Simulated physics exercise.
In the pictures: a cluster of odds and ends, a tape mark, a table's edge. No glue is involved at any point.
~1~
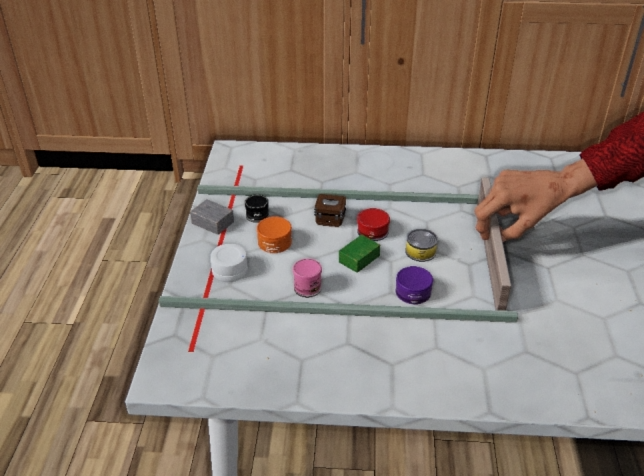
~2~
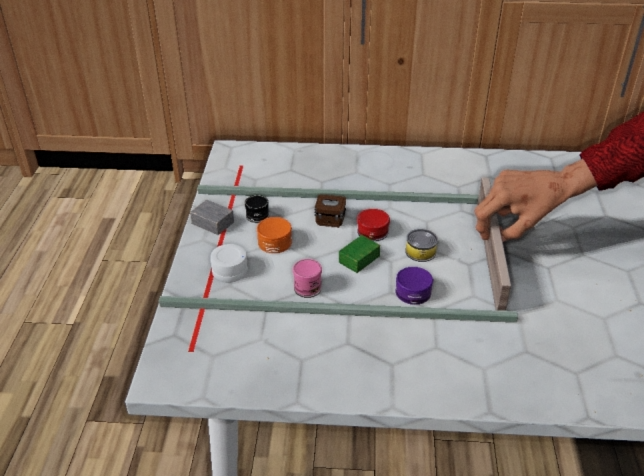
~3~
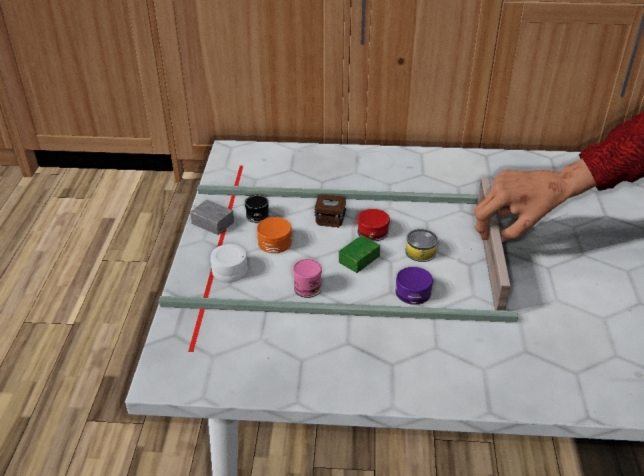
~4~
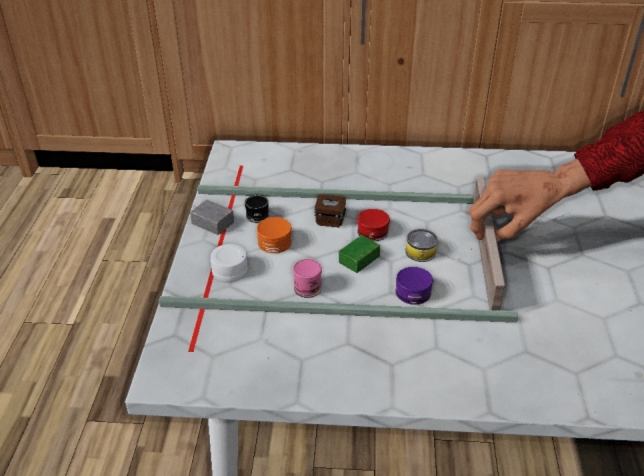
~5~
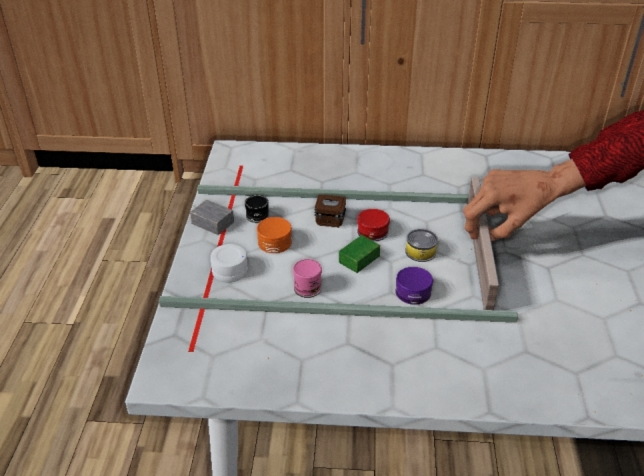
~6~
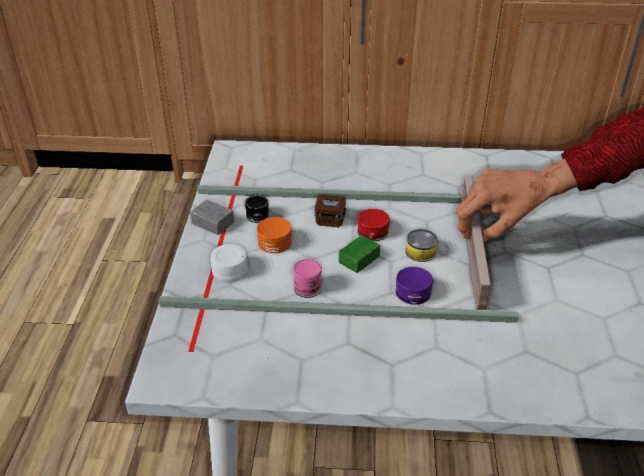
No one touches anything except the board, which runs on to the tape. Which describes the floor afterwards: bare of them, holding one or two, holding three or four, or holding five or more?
Pushes off three or four.
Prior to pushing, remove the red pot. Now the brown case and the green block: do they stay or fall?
So the brown case is still there and the green block is still there.
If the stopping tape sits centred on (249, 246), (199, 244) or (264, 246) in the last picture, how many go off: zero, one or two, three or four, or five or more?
First no fall at all, next five or over, finally none at all.
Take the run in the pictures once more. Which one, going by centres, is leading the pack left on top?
Result: Black pot.
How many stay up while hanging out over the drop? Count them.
I count 1 overhanging.
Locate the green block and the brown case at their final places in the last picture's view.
Result: One at about (196, 255), the other at about (219, 195).
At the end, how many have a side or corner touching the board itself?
It's 5 of them.
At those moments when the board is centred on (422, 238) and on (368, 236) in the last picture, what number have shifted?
Tally: First 2; then 5.
A little later, none off yet; grey block at rest near (212, 217); white lid at rest near (229, 263); black pot at rest near (257, 209).
When it is over, the number that fall off is three or four; down, pink tin, orange tub, white lid and grey block.
